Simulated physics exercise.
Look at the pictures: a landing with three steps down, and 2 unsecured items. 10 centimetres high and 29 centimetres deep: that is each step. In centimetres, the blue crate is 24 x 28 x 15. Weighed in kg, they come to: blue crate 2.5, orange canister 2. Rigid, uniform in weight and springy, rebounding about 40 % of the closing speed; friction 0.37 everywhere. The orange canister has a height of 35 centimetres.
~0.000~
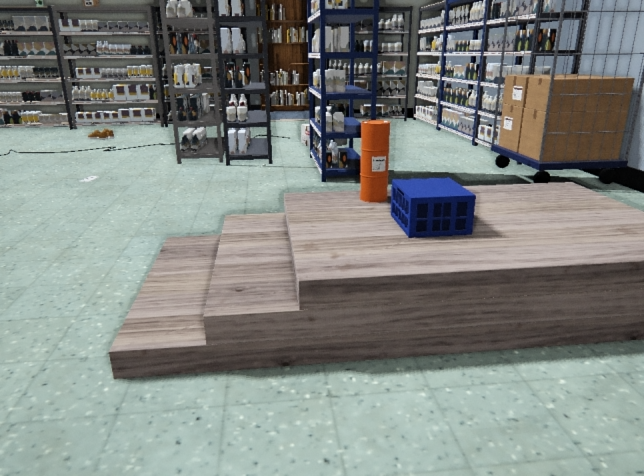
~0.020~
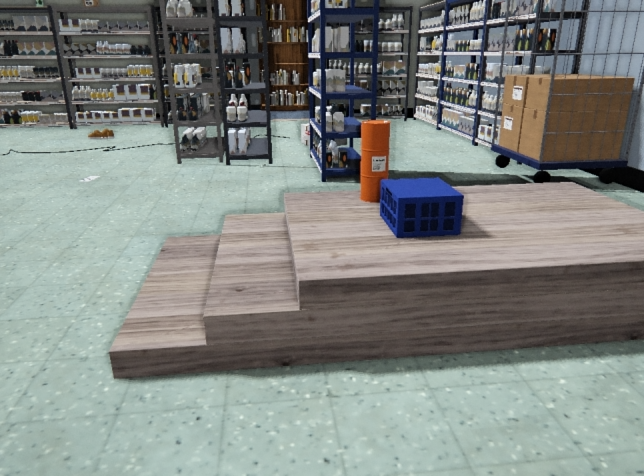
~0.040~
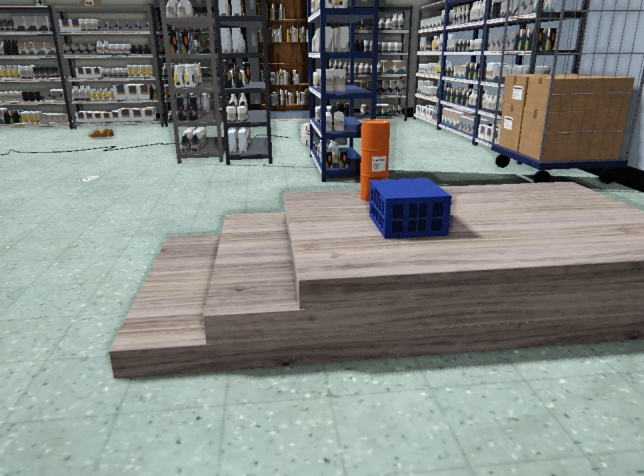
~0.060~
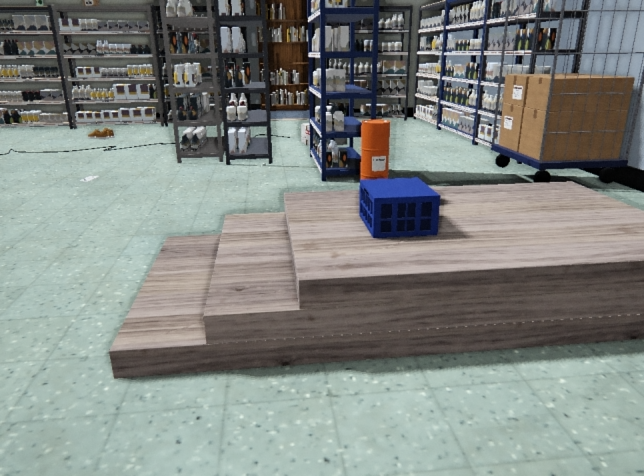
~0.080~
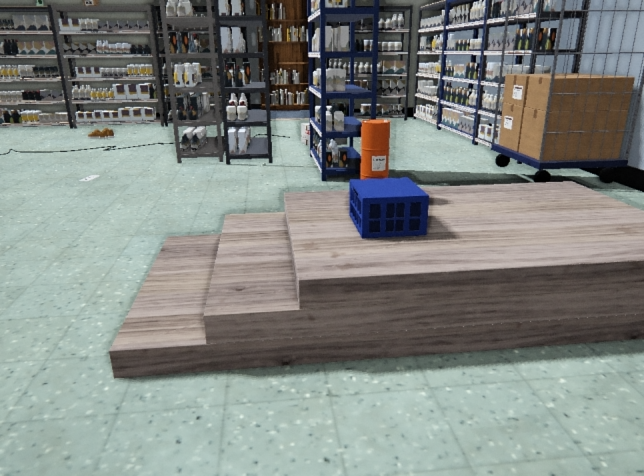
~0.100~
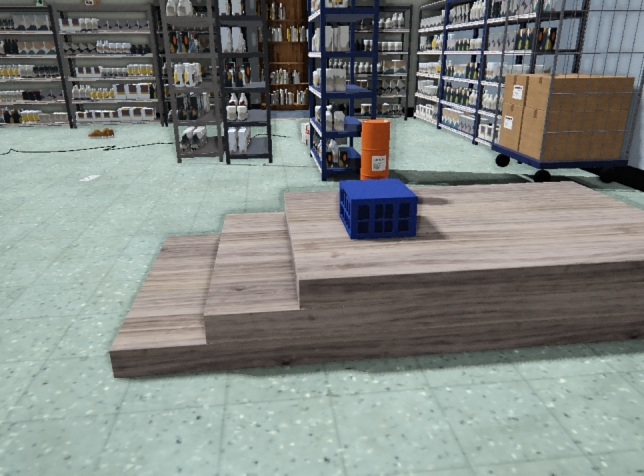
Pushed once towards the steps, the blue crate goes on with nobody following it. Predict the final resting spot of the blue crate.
That one sits on a stair.
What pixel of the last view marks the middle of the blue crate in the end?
At pixel (172, 255) or so, give or take.
After 0.20 s, 15 cm of landing left; blue crate near (330, 209).
After 0.40 s, 11 cm past the top edge and 2 cm lower; blue crate near (260, 219).
After 0.60 s, 26 cm past the top edge and 10 cm lower; blue crate near (223, 239).
After 1.00 s, 45 cm past the top edge and 15 cm lower; blue crate near (172, 253).
In the end (1.7 s), 45 cm past the top edge and 16 cm lower; orange canister under 12 cm from the start. At the end, from the last picture's camera, blue crate near (172, 255).
